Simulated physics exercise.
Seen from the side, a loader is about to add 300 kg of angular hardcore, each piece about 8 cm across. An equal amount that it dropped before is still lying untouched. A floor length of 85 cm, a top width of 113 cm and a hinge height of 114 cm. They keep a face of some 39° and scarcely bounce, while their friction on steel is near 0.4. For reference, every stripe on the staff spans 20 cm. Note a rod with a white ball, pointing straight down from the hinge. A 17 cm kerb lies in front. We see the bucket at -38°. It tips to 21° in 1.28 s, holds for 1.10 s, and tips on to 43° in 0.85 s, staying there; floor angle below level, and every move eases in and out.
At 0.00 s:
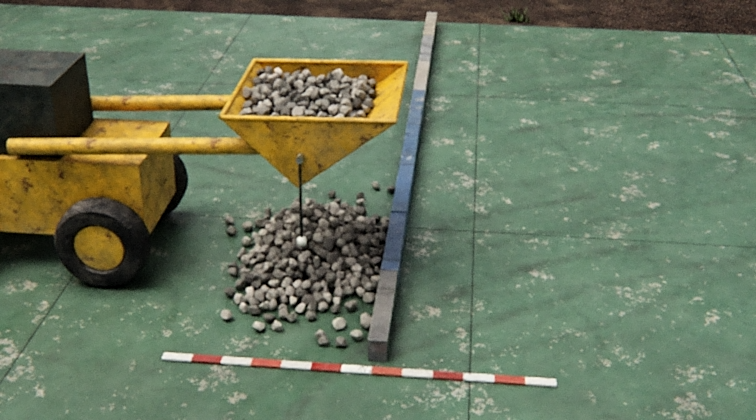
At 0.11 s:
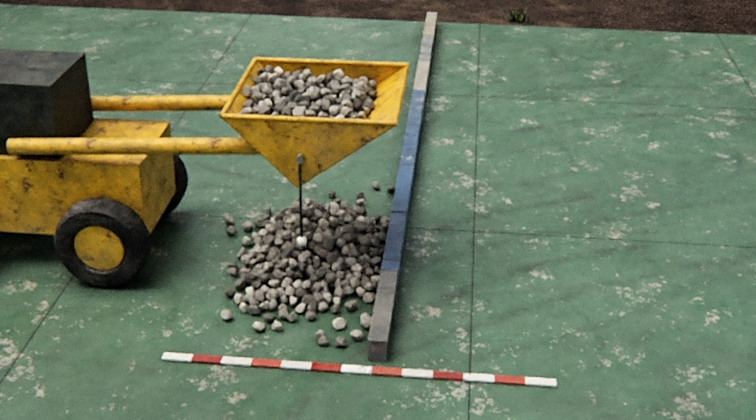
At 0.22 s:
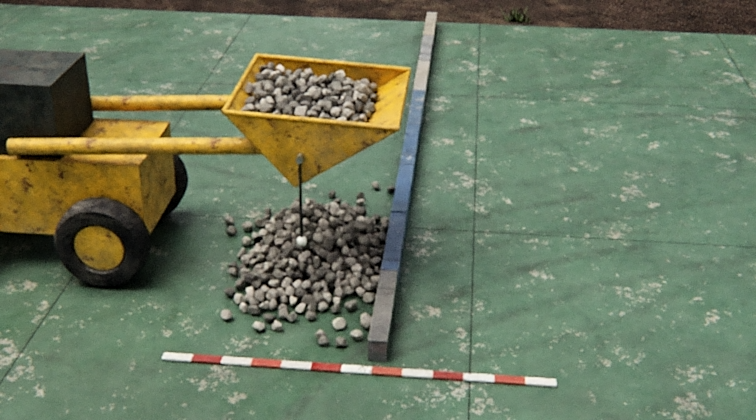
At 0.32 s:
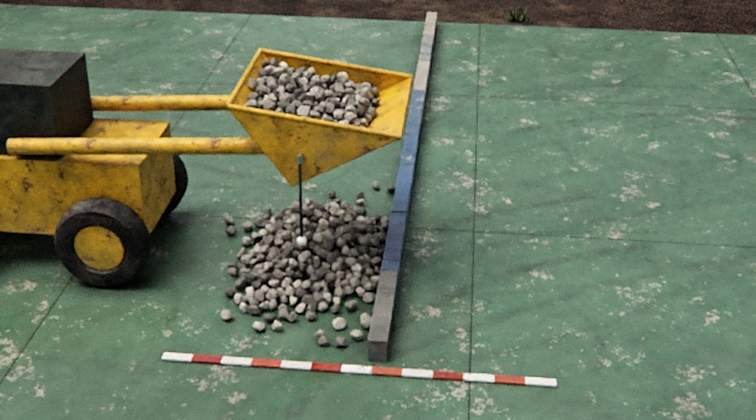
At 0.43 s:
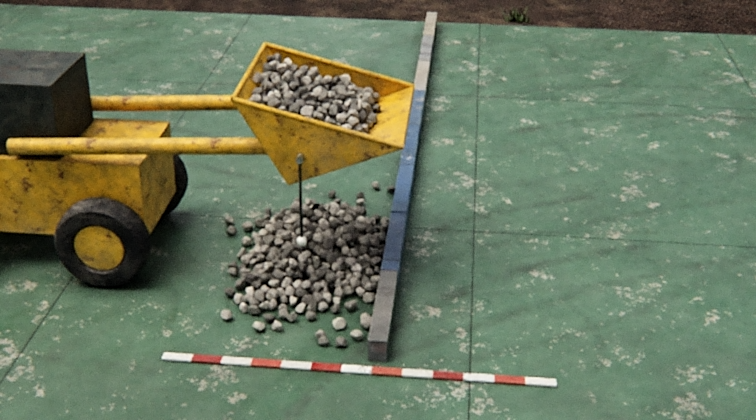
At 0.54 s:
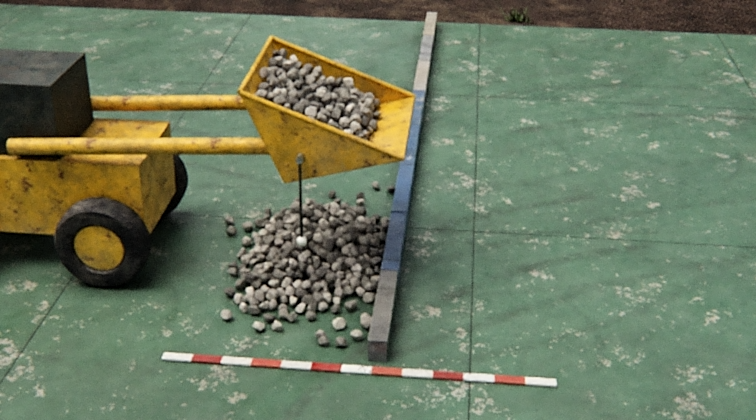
A yellow loader's stone-filled bucket slowly tilts down to the right above a gray stone pile.
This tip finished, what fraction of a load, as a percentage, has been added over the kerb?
About 77 per cent of a load.
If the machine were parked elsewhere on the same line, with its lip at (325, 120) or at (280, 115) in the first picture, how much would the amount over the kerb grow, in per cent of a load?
I'd say close to 5 per cent for one and close to 0 per cent for the other, in that order.
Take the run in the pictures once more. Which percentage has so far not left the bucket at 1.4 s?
About 100 percent is still in there.
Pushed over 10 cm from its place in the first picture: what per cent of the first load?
Roughly 0 percent.
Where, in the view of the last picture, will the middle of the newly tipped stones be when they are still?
(421, 254).
After 1.0 s the floor is at 12°; in per cent of one load, 100 in the bucket, 100 on this side of the kerb; the foremost stones are at (382, 247).
After 1.4 s the floor is at 21°; in per cent of one load, 99 in the bucket, 100 on this side of the kerb; the foremost stones are at (394, 180).
After 3.7 s the floor is at 43°; in per cent of one load, 0 in the bucket, 123 on this side of the kerb, 77 over the kerb; the foremost stones are at (529, 273).
After 6.4 s the floor is at 43°; in per cent of one load, 0 in the bucket, 123 on this side of the kerb, 77 over the kerb; the foremost stones are at (529, 273). Net gain over the kerb, 77.
